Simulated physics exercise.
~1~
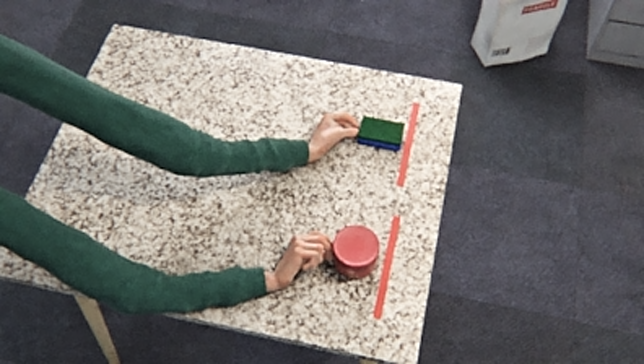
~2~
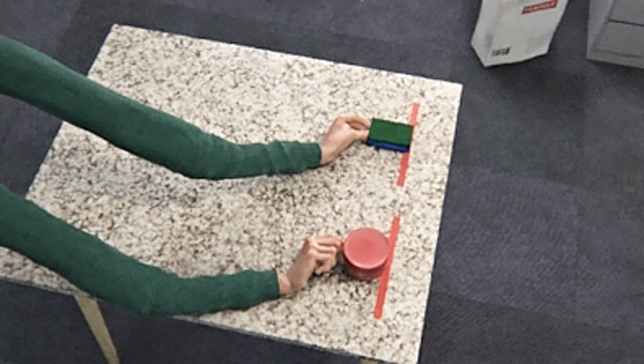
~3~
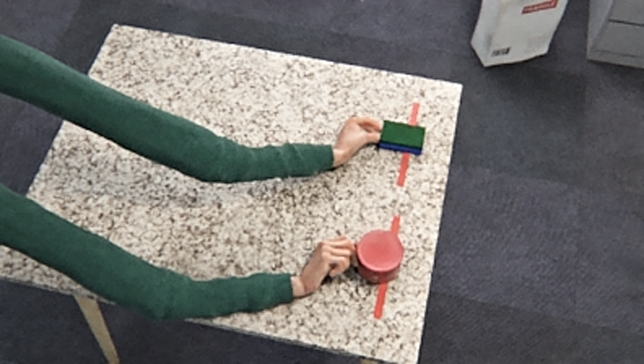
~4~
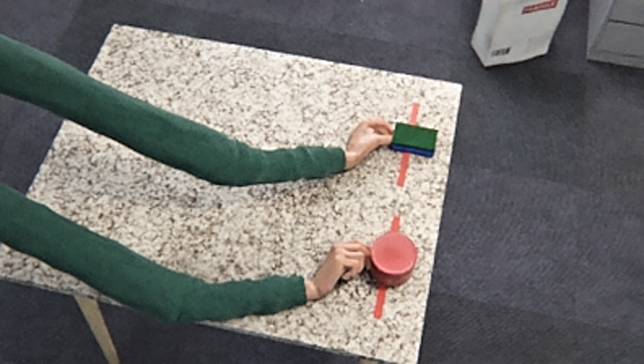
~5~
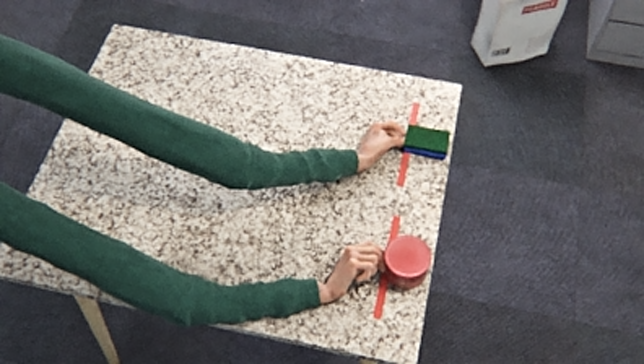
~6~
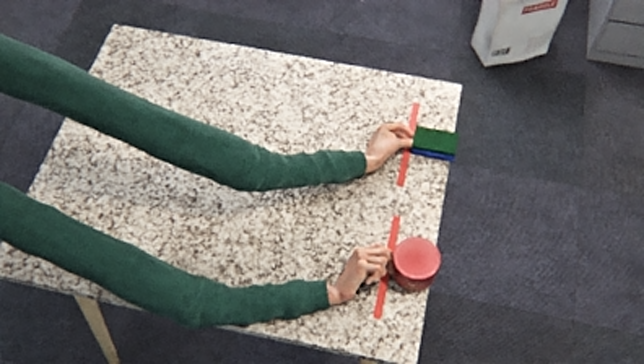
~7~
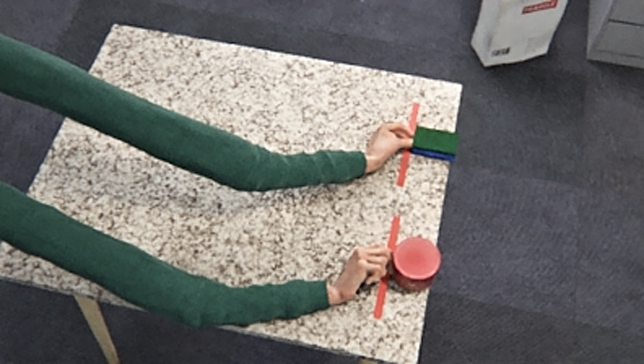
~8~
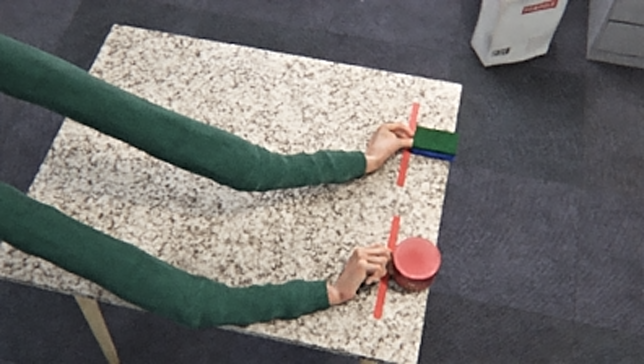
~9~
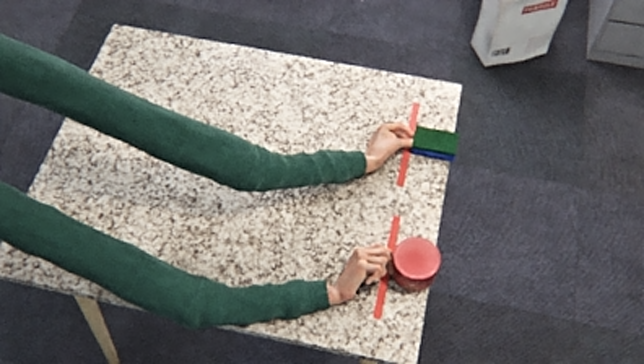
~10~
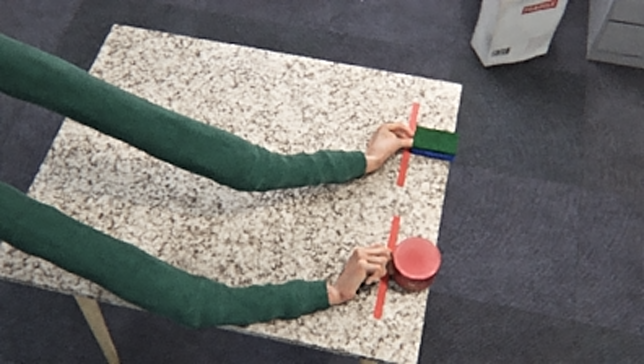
At the start, two hands in green sleeves hold a blue sponge with a green top and a round red tub on a speckled table, just left of two red tape strips. The hands push both things steadily to the right. The sponge moves onto the far strip while the tub slides over the near one. Both keep going a short way past the tape towards the table's right edge. Then the hands stop and stay still, with the sponge at the edge and the tub close to it, both still on the table.
